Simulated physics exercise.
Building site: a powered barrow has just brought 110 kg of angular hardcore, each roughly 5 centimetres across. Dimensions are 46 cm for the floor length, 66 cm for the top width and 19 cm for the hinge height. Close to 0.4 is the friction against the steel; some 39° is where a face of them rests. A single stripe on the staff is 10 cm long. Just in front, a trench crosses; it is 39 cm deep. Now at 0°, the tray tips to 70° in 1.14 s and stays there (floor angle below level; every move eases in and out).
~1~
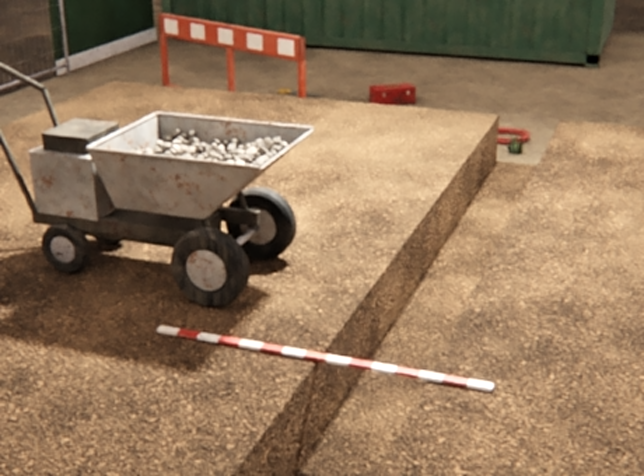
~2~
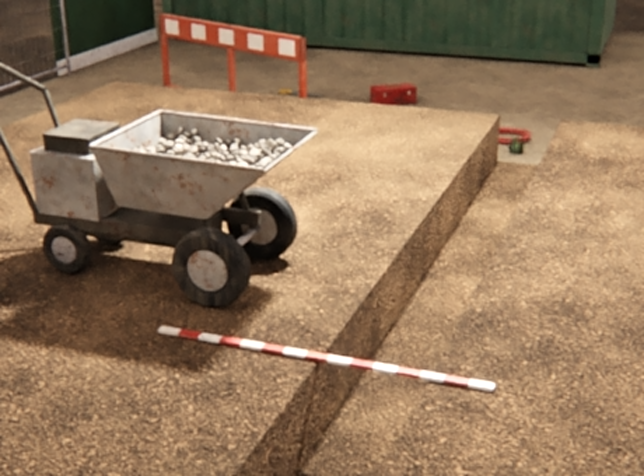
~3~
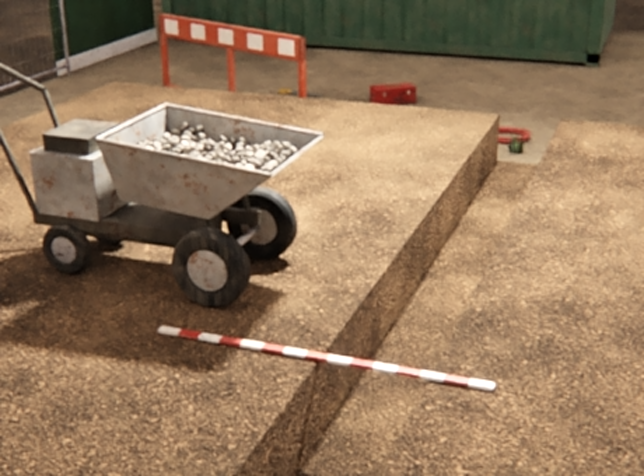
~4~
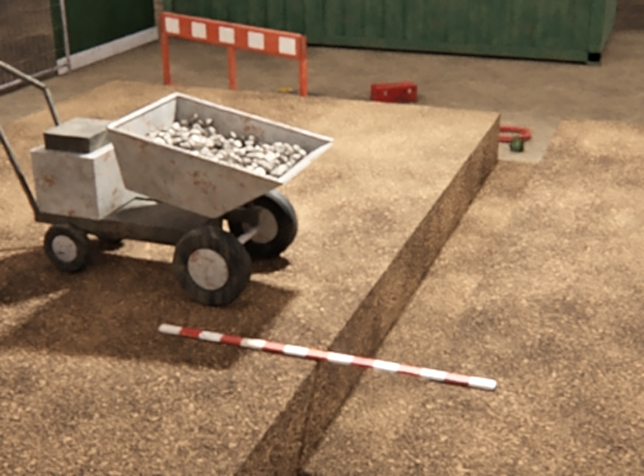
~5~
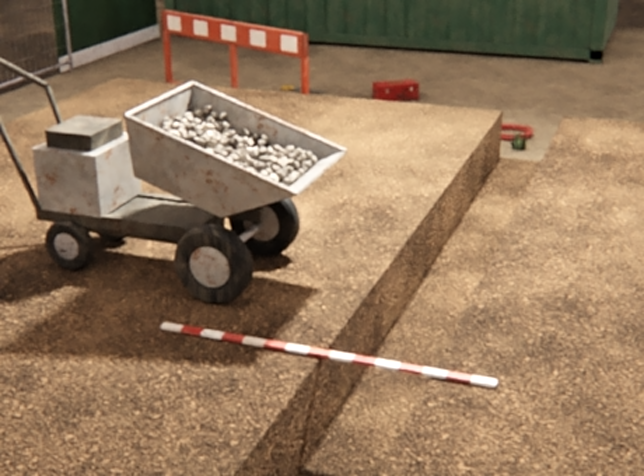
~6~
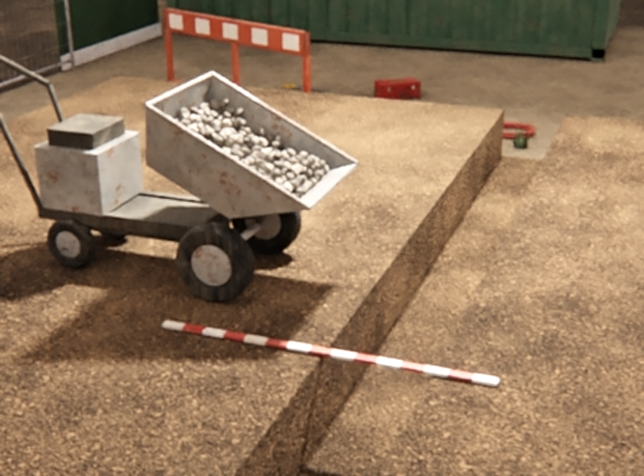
The metal tray of a small wheeled barrow, loaded with pale grey stones, tilts steadily downward toward the right, its back end rising, while the wheels stay in place beside a trench and a red-and-white striped staff on brown ground.
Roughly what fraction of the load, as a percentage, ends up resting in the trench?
Roughly 100 per cent of the load.
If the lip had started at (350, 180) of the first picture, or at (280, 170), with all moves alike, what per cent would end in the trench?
Close to 65 percent in the first case, 100 percent in the second.
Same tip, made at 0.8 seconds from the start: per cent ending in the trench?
100 per cent.
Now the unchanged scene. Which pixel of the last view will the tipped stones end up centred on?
Somewhere around (413, 361) in the last picture.
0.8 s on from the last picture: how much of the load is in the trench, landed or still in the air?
30 per cent, give or take.
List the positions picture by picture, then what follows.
In the first frame, lip at (260, 168), floor tilted 0°, highest stones at (260, 148).
In the second frame, the tray is at 1°, its lip at (264, 170); the top of the load is at (263, 149).
In the third frame, lip at (271, 176), floor tilted 5°, highest stones at (178, 137).
In the fourth frame, the tray is at 11°, its lip at (283, 183); the top of the load is at (182, 129).
In the fifth frame, the tray is at 18°, its lip at (297, 194); the top of the load is at (192, 120).
In the sixth frame, the tray is at 27°, its lip at (310, 209); the top of the load is at (204, 112).
Then, 0.4 s after the last picture the floor is at 59°, 100 % in the tray; the foremost stones are at (349, 237).
Then, 0.8 s after the last picture the floor is at 70°, 67 % in the tray, 2 % short of the trench, 31 % in the trench; the foremost stones are at (412, 337).
Then, 1.1 s after the last picture the floor is at 70°, 20 % in the tray, 1 % short of the trench, 79 % in the trench; the foremost stones are at (453, 380).
Then, 3.1 s after the last picture the floor is at 70°, 0 % in the tray, 100 % in the trench; the foremost stones are at (457, 371).
